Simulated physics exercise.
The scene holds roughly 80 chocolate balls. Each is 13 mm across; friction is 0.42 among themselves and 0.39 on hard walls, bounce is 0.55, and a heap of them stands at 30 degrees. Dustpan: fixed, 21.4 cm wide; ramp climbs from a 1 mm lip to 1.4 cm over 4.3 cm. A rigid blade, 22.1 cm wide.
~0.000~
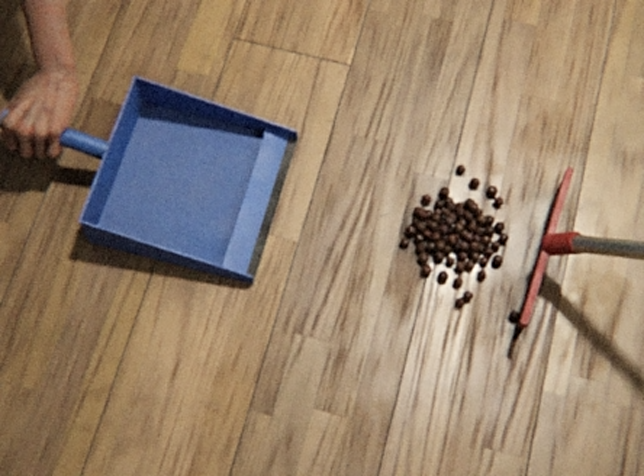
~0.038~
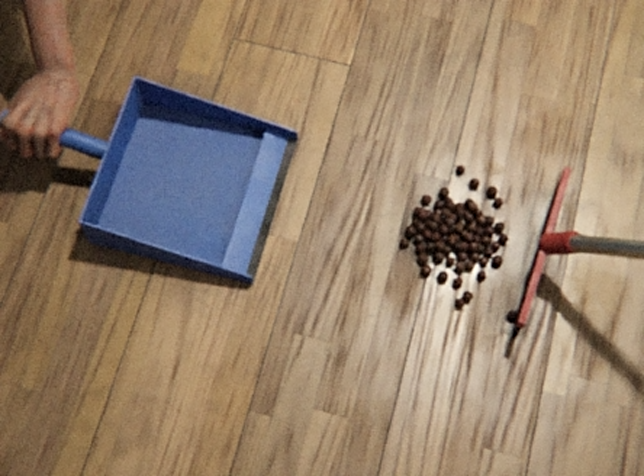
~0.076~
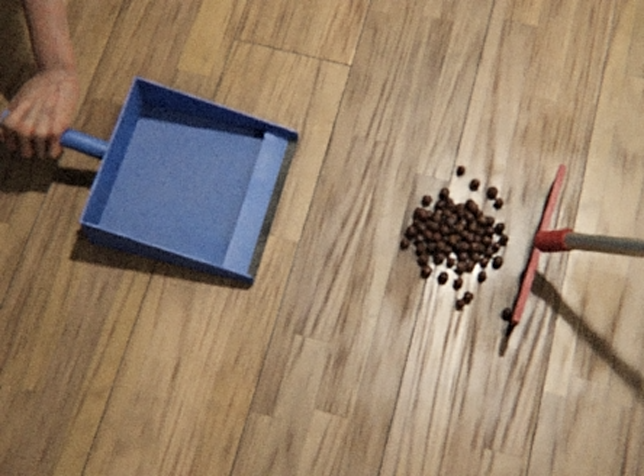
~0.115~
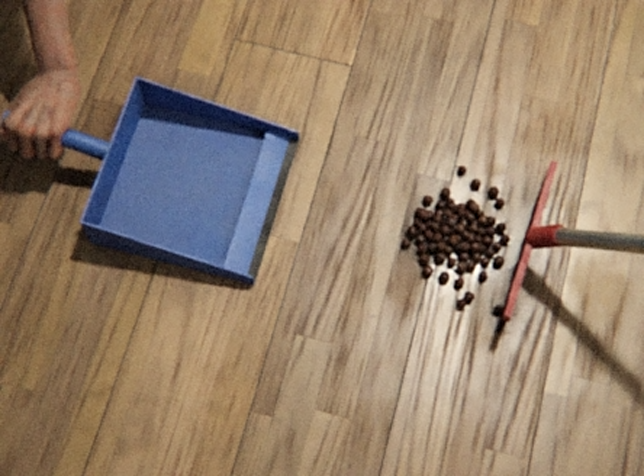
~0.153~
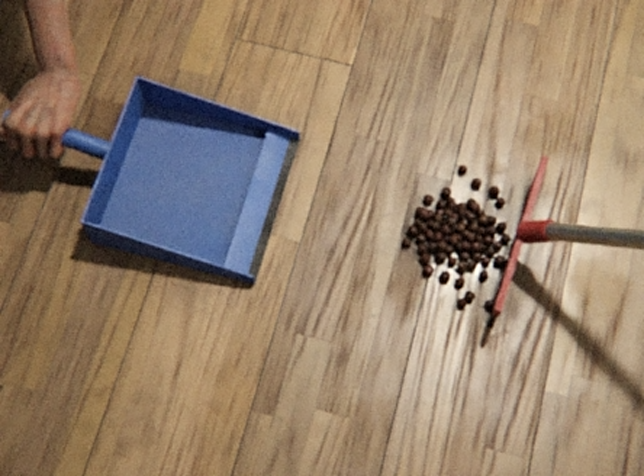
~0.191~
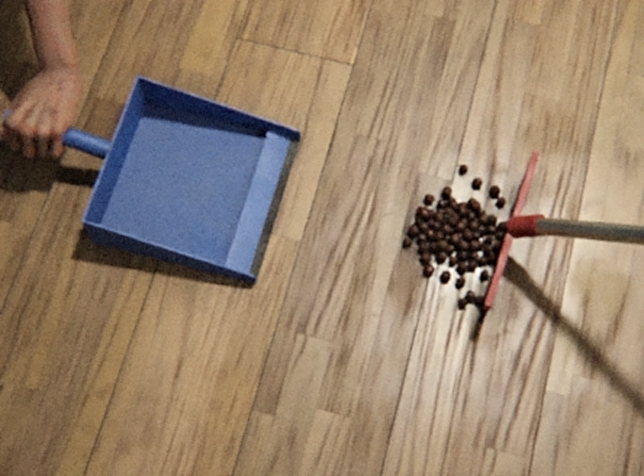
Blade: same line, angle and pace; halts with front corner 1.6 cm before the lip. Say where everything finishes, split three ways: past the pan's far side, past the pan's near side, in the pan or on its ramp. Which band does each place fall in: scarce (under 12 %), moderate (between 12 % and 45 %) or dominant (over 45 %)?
Far side: Moderate; near side: Scarce; pan: Moderate.
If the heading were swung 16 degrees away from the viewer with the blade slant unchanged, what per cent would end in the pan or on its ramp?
Roughly 10 per cent would finish in the pan or on its ramp.
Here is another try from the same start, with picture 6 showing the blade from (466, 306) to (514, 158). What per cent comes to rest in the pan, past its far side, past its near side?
Pan: 30, far side: 20, near side: 5.
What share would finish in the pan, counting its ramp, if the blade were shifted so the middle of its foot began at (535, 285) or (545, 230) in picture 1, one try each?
Roughly 30 % and 15 %.
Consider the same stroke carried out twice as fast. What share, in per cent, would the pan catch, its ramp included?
Then about 30 per cent.
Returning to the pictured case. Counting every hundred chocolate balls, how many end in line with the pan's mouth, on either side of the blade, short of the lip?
45 %.
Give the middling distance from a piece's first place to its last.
I'd put it near 26 cm.
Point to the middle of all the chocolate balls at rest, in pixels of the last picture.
Near (284, 175).
After 0.56 s, middle of the blade 17 cm from the lip; 0 % over the lip, far side 10 %, near side 0 %.
After 0.81 s, middle of the blade 8 cm from the lip; 0 % over the lip, far side 20 %, near side 0 %.
Then, at 1.17 s, middle of the blade 3 cm from the lip; 30 % over the lip, far side 25 %, near side 0 %.
By 1.8 s all is still; far side 25 %, near side 0 %, pan 25 %, in front of the lip or behind the blade 45 %.
